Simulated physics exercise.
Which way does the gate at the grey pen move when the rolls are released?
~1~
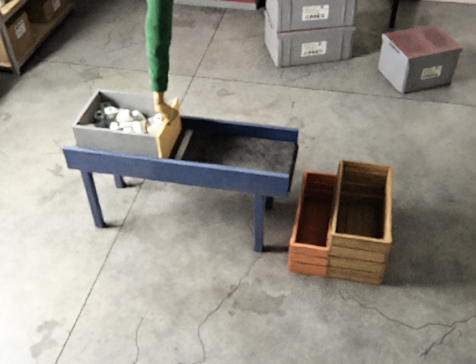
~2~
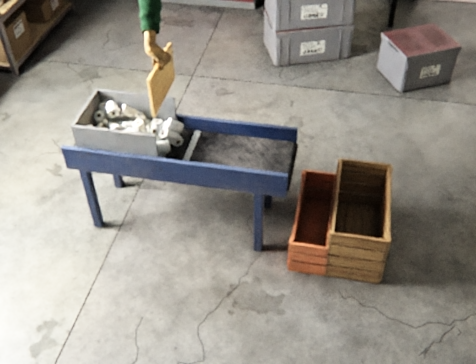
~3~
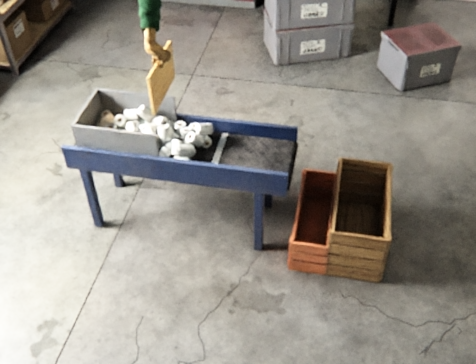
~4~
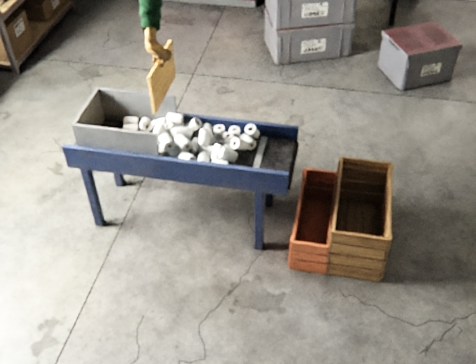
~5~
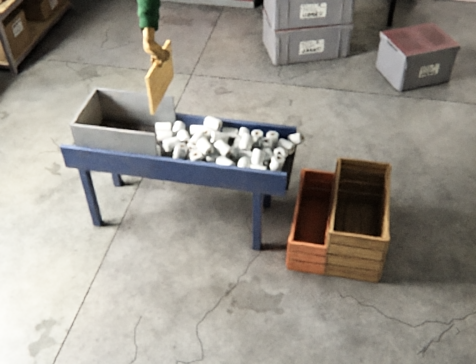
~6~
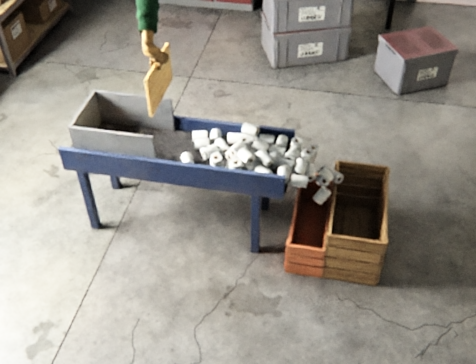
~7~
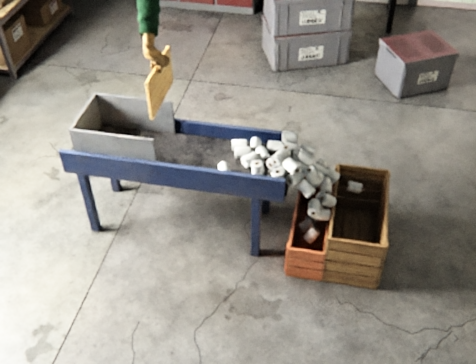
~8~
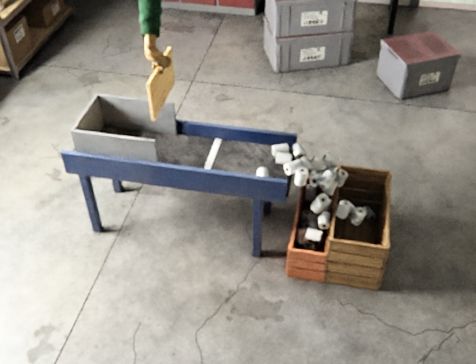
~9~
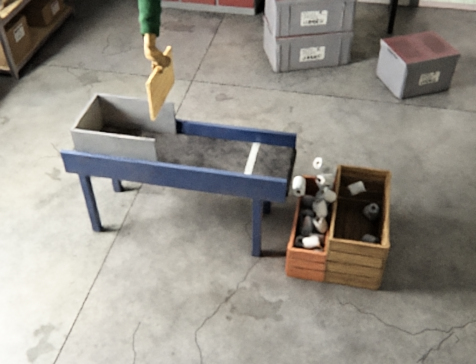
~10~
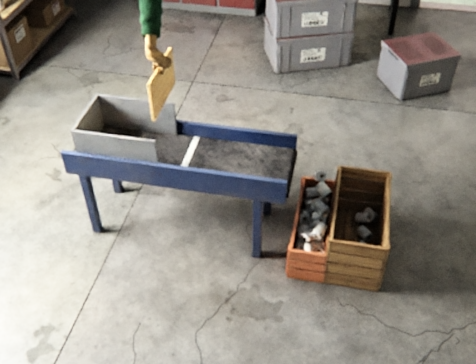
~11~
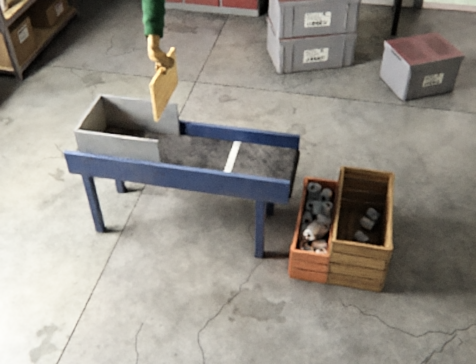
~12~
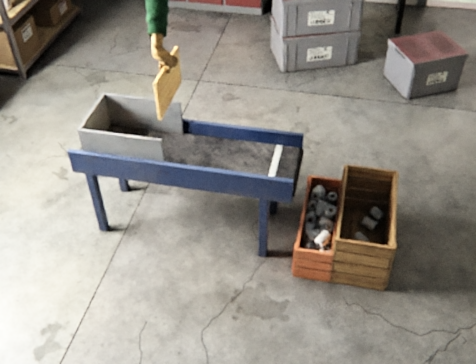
The gate moves up, lifted by the green-sleeved arm.
On a grey workshop floor, a green-sleeved arm lifts a pale gate from a grey pen, and white paper rolls ride a blue-framed belt to the right. They tumble off its end, most landing in the orange box and several in the wooden tub beyond.
